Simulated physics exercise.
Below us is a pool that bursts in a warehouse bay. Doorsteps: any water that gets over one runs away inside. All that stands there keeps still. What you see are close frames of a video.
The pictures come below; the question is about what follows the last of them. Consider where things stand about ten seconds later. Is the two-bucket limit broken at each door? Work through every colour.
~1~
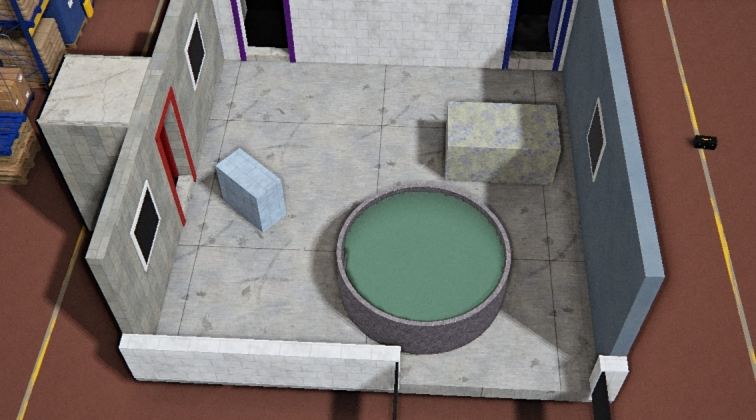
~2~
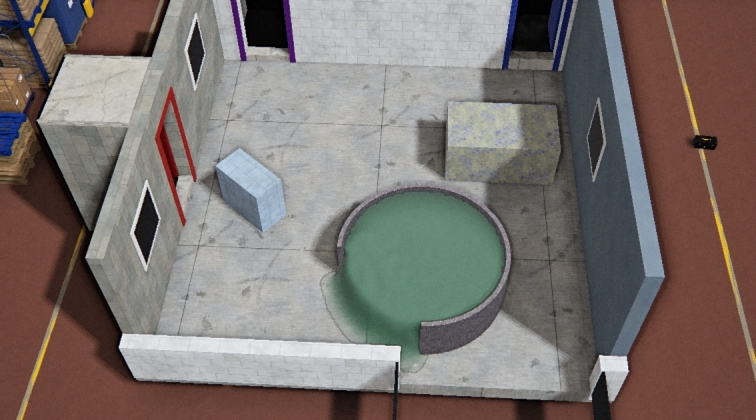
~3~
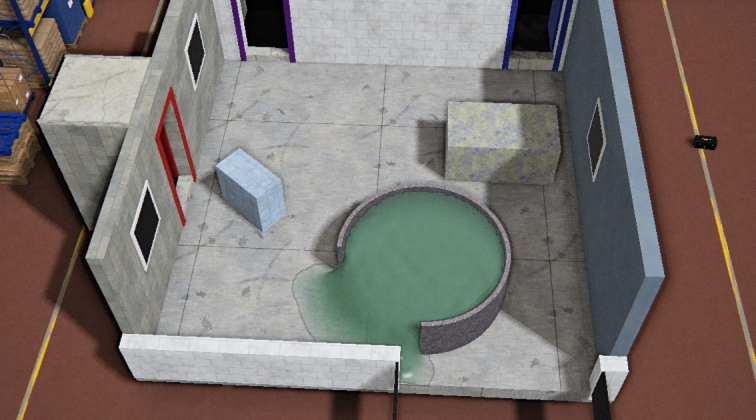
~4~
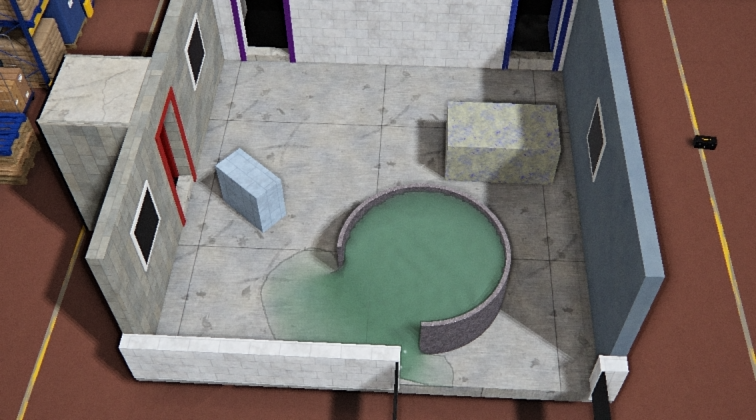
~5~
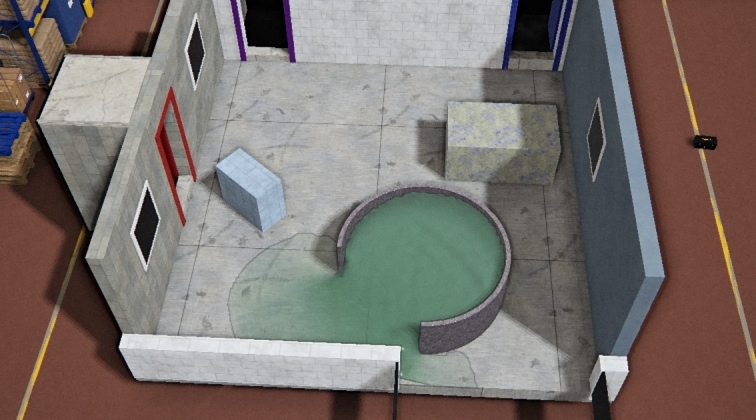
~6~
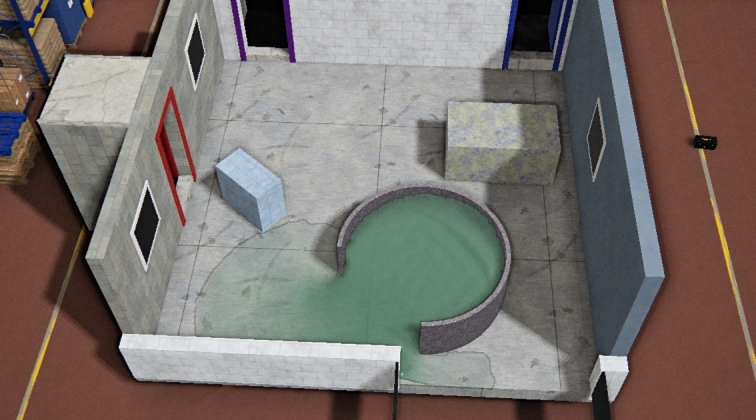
Blue door: Limit kept, purple door: Limit broken, red door: Limit broken.
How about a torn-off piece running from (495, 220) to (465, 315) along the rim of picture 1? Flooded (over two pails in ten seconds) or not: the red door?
Note: Red door misses the line.
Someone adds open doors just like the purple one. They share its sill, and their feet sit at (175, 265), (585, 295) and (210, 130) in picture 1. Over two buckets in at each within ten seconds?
Door one breaks the limit, door two stays inside the limit, door three stays inside the limit.
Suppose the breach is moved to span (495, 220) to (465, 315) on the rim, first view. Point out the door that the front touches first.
The blue-painted one.
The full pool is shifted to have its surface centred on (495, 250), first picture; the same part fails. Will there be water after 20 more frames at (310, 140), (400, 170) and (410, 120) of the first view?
First one stays unwetted, next one stays unwetted, last one stays unwetted.
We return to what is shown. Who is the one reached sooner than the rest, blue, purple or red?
That's the red one.
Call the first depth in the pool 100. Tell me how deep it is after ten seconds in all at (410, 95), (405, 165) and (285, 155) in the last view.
In order: Roughly 14, 6 and 8 in a hundred.
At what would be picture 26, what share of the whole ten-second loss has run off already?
Approximately 50 %.
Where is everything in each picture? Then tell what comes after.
The first frame shows the round pool at (423, 253) is whole and still.
In the second frame, water pours out at (362, 319) and has run to (333, 275).
In the third frame, the front is at (300, 279), out from the gap at (363, 319).
In the fourth frame, water pours out at (363, 321) and has run to (284, 267).
In the fifth frame, the front is at (243, 277), out from the gap at (363, 321).
In the sixth frame, the front is at (202, 300), out from the gap at (363, 321).
A moment on, water covers 20 % of the floor; the blue door not reached, the purple door not reached, the red door not reached.
Next, water covers 25 % of the floor; the blue door not reached, the purple door not reached, the red door wet at the sill, nothing in.
Then, water covers 45 % of the floor; the blue door not reached, the purple door under two buckets in, the red door under two buckets in.
Later, water covers 80 % of the floor; the blue door wet at the sill, nothing in, the purple door far over two buckets in, the red door far over two buckets in.
In the end, water covers 95 % of the floor; the blue door wet at the sill, nothing in, the purple door far over two buckets in, the red door far over two buckets in.
